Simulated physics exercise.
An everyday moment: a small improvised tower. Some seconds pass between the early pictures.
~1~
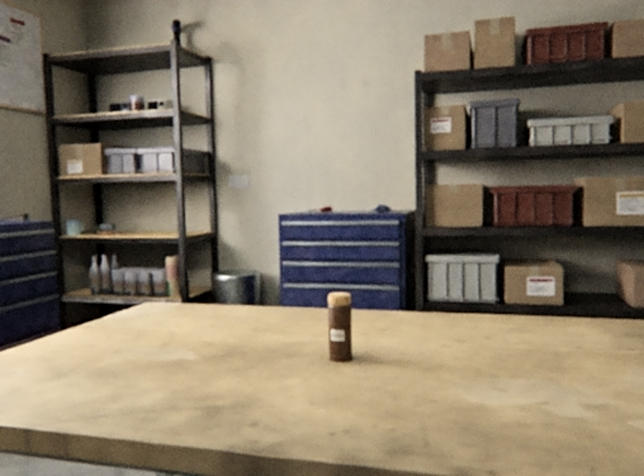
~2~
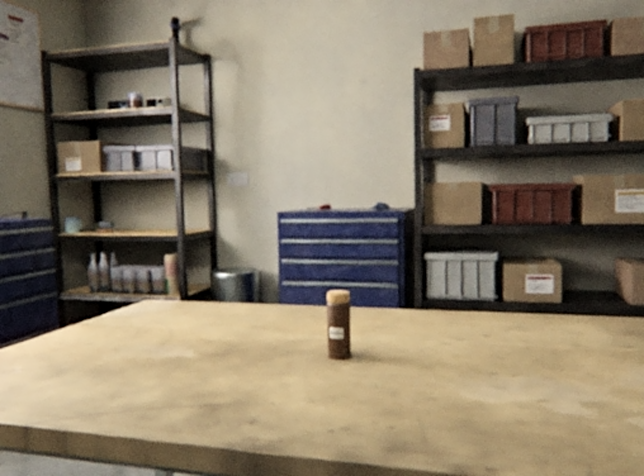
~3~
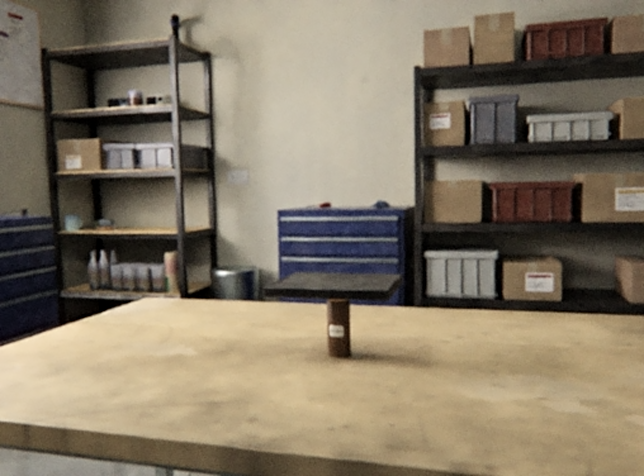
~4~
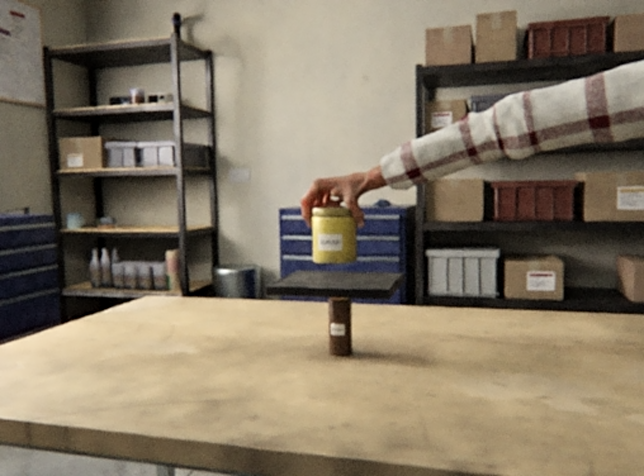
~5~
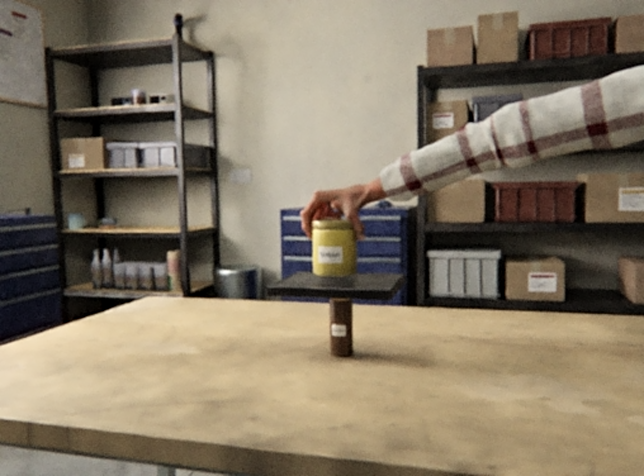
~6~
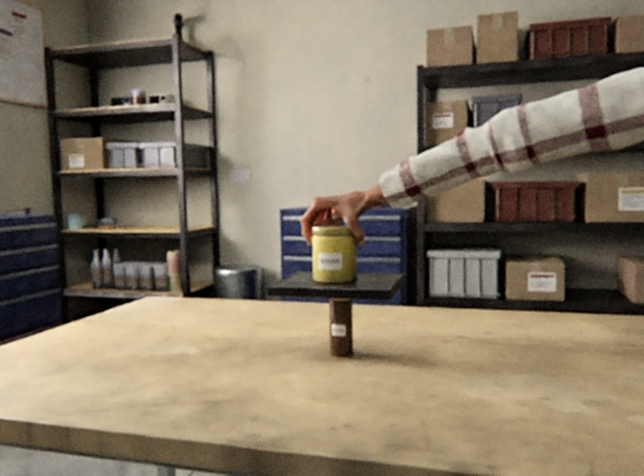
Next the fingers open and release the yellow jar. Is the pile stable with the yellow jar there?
In the end the stack stays up.
Then, 0.40 s on from there, no change.
Then, 1.00 s on from there, yellow jar resting near (335, 253).
In the end, all 3 unmoved. At the end, from the last picture's camera, yellow jar near (334, 253). The stack keeps its balance.
